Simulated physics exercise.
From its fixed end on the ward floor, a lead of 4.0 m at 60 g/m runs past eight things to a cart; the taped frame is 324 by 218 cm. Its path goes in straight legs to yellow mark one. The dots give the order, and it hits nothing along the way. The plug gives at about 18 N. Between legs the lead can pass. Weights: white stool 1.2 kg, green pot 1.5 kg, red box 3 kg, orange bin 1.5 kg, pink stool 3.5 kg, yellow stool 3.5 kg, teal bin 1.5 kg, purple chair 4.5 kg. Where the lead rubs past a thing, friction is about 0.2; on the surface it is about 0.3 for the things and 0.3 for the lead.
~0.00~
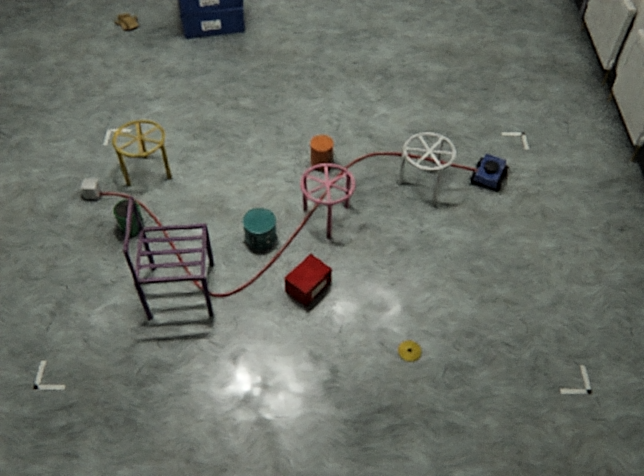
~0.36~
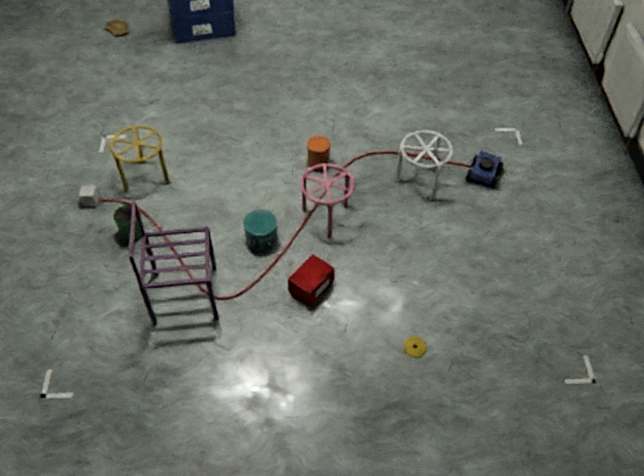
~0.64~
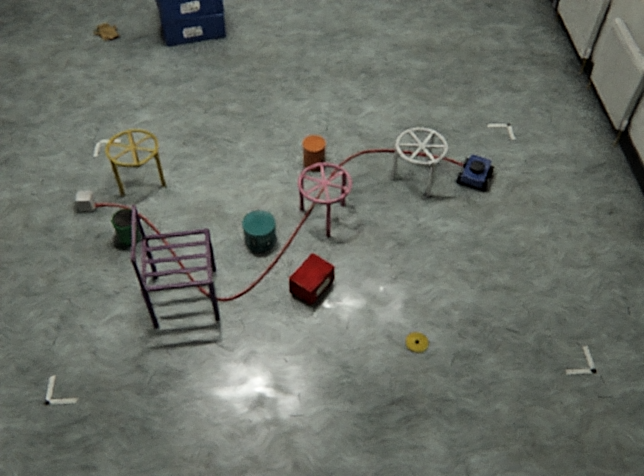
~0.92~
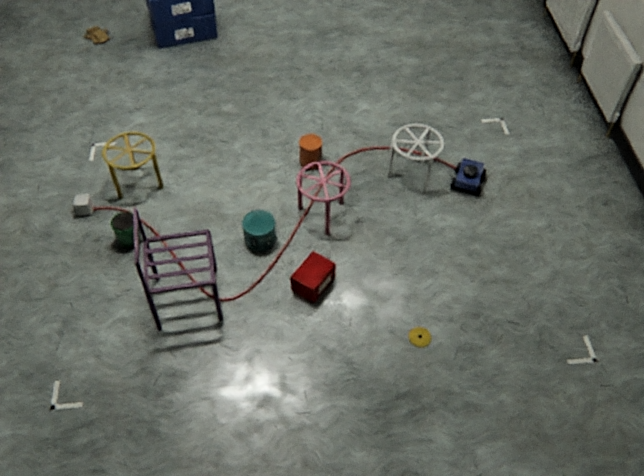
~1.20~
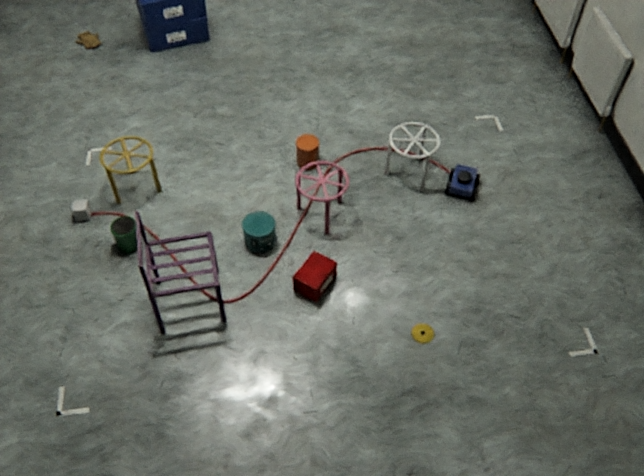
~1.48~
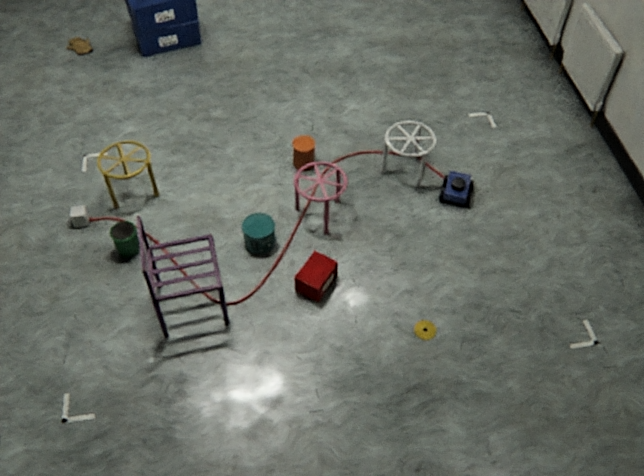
The clip opens on a grey floor where a red lead winds from a small pale block among stools, bins, a red box and a purple chair to a blue cart. As the view slowly turns, the cart creeps slightly nearer the viewer beside the white stool, while the other objects stay put.
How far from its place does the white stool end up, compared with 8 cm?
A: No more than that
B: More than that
(B) More than that.
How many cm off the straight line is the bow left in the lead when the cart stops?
Looks like close to 110 cm at the widest point.
By 2.4 s, cart at (449, 222), lead slack at the fixed end; nothing else has moved.
By 3.4 s, cart at (441, 256), lead slack at the fixed end; nothing else has moved.
By 4.3 s, cart at (432, 296), 2 N at the fixed end; white stool 16 cm off its start at (405, 152).
By 5.3 s, cart at (425, 327), lead slack at the fixed end; white stool 29 cm off its start.
By 5.7 s, cart at (425, 327), lead slack at the fixed end; white stool 29 cm off its start at (398, 165).
